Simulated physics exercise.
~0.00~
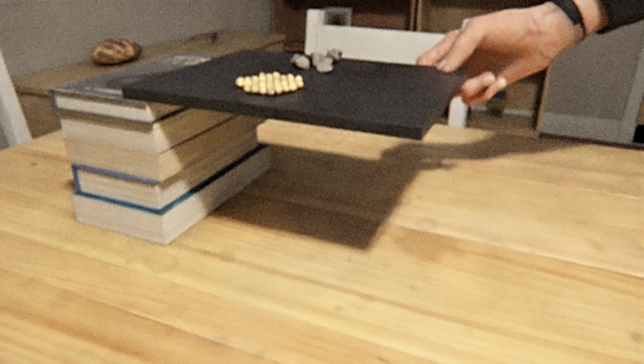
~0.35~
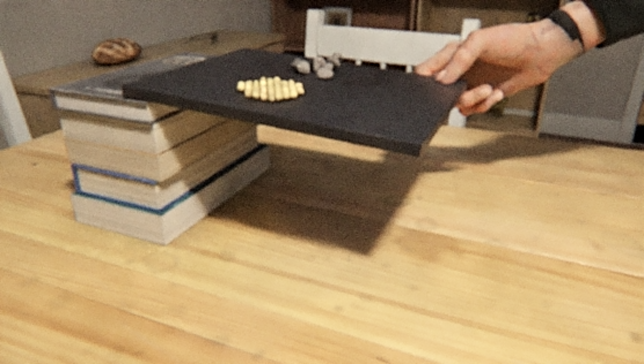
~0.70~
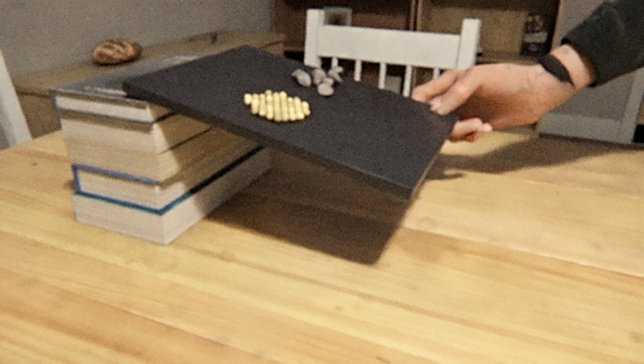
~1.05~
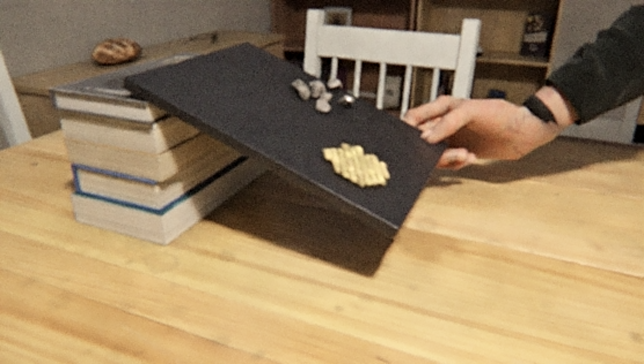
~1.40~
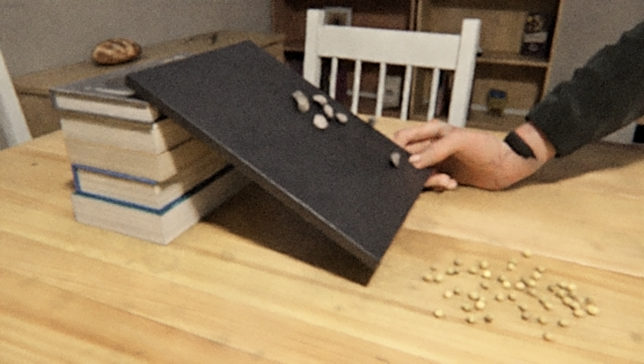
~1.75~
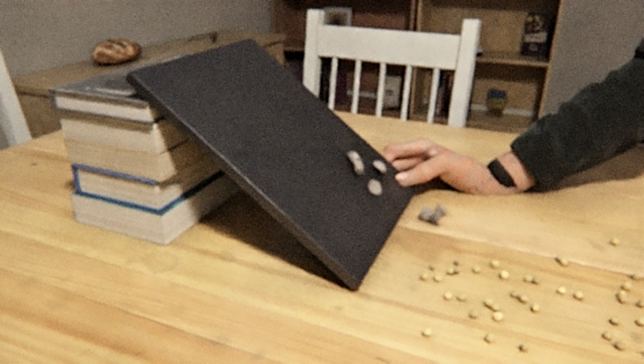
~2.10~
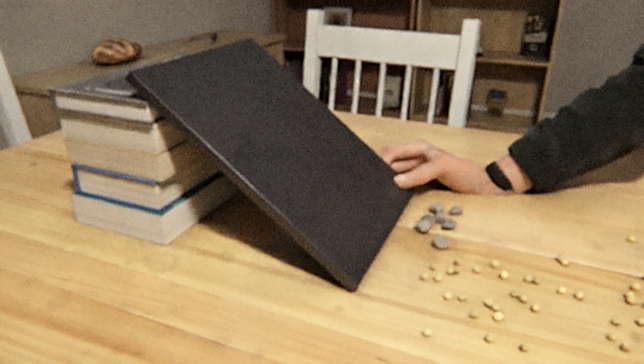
The clip opens on a black board bridging from a stack of books to a person's hand at the right, carrying a cluster of small yellowish pellets nearer the viewer and a few grey stones farther back. The hand steadily lowers its end, and the board tilts toward the wooden table. The pellets slide down together first, then spill off and scatter across the tabletop. The stones follow more slowly, slipping down the steepening slope and dropping off. Finally the board rests against the table, with the stones gathered near its foot and the pellets spread farther right.
